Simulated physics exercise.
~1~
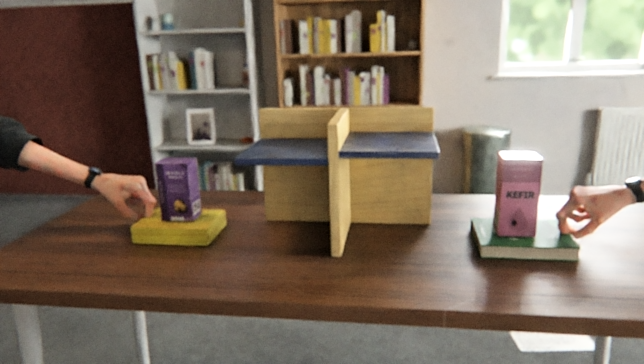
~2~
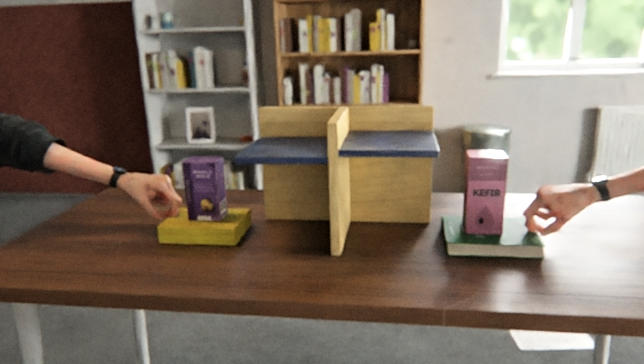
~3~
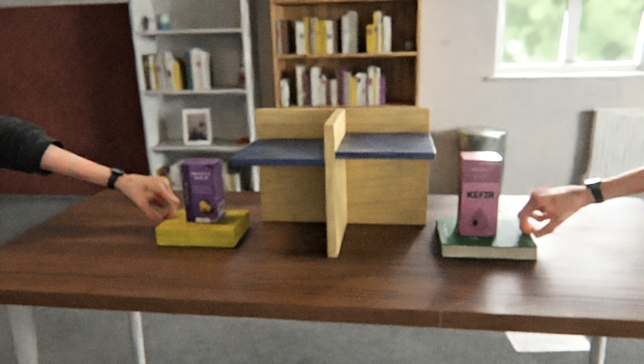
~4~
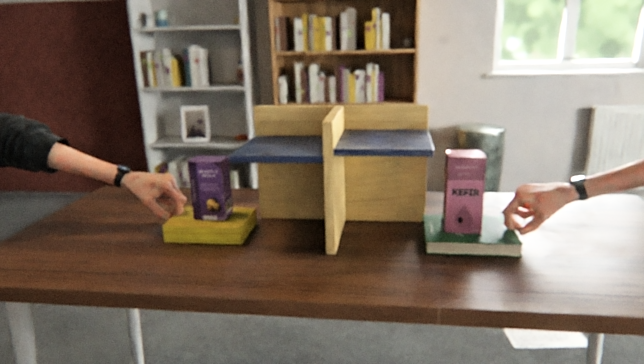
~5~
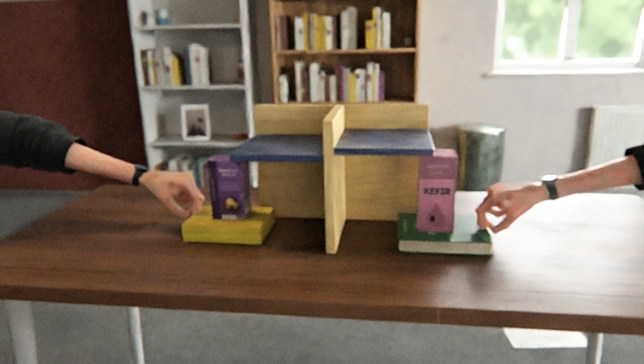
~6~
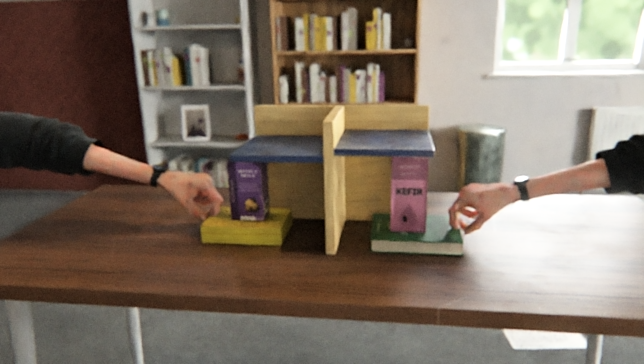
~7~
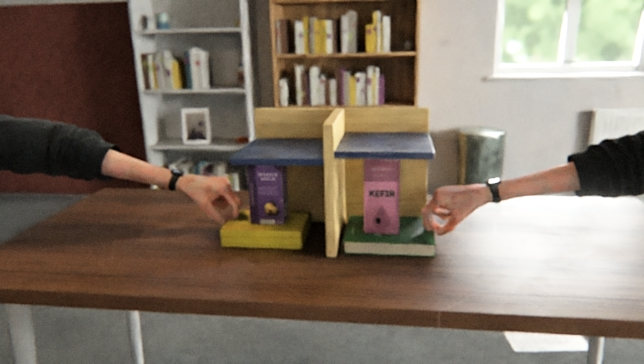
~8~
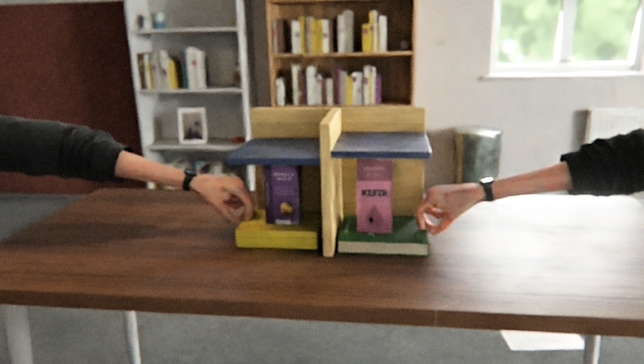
A purple carton standing on a yellow board and a pink carton standing on a green book sit on a brown table, on either side of a wooden rack with a blue shelf on each side. A hand at the left pushes the yellow board to the right, while another hand slides the green book to the left. After a brief near-pause, both keep closing in, the cartons riding upright. The pink carton and the purple carton pass in beneath the shelves without touching them. At the end both stand upright under the shelves, close to the central divider, with the hands still beside them.
